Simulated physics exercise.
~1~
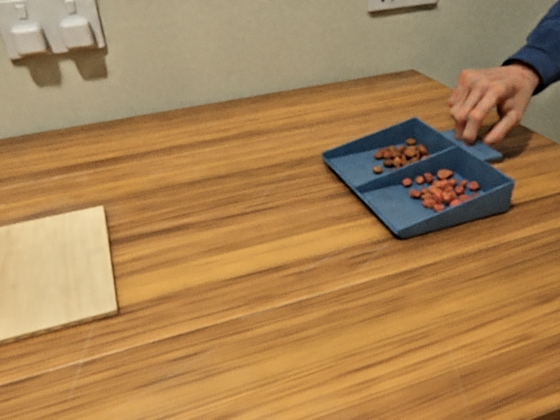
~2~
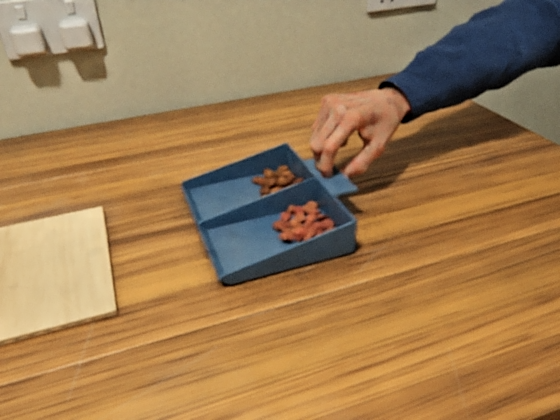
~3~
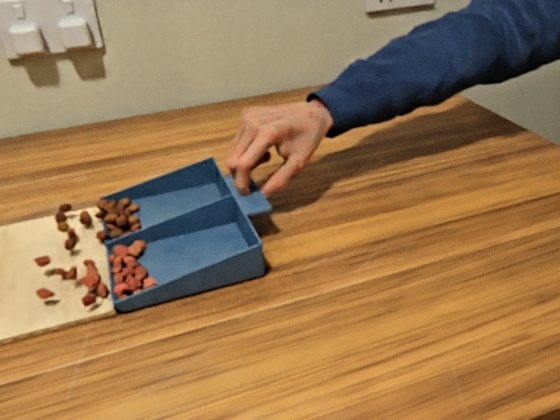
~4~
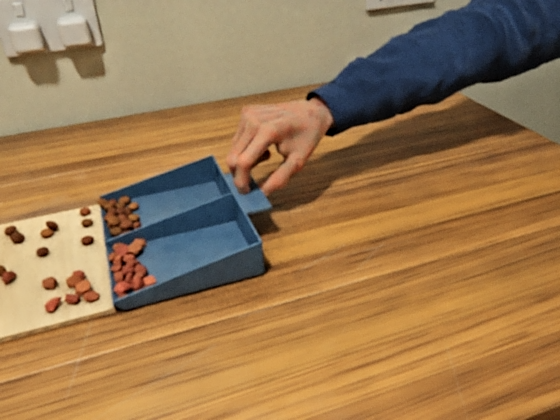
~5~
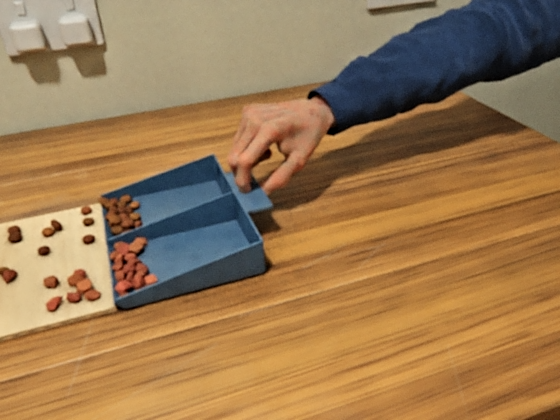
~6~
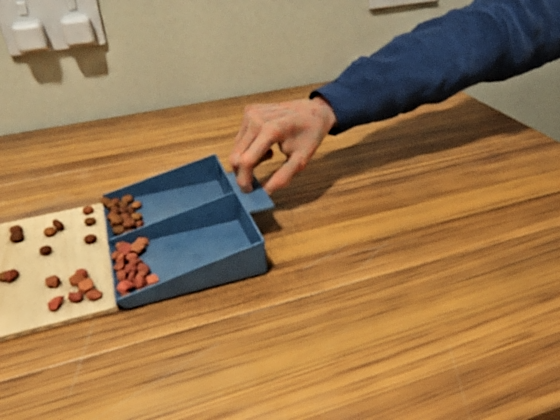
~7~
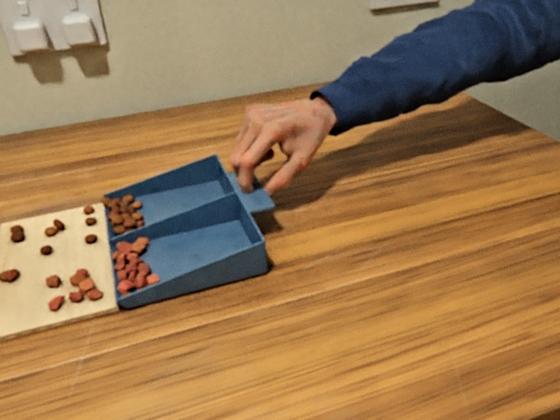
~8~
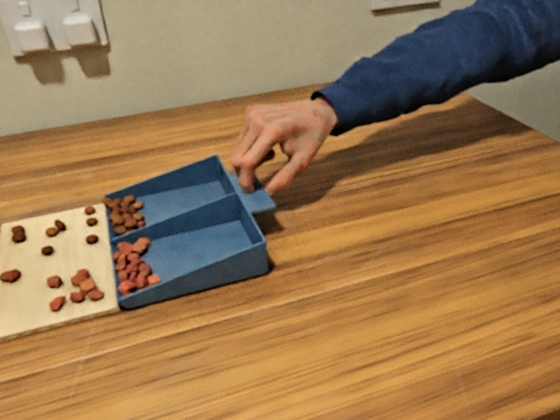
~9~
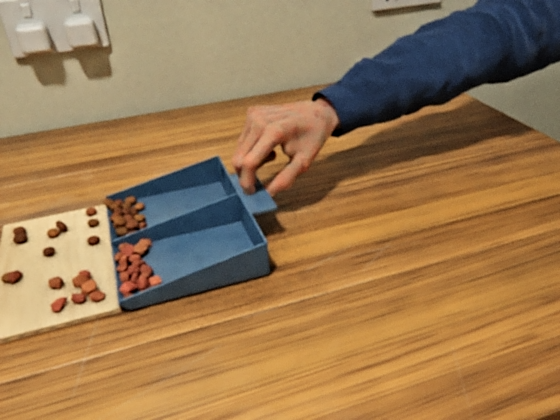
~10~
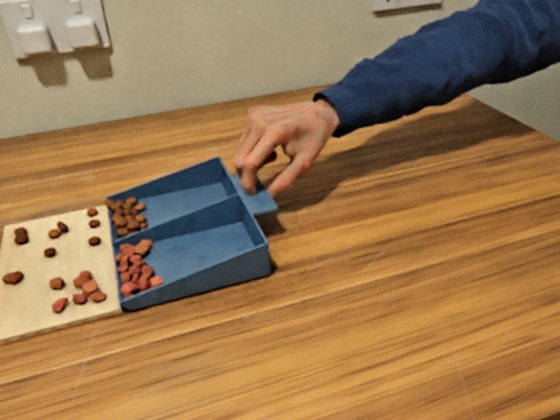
Hand sliding a divided blue tray left into a flat wooden board, spilling some brown and reddish pieces onto it before resting.
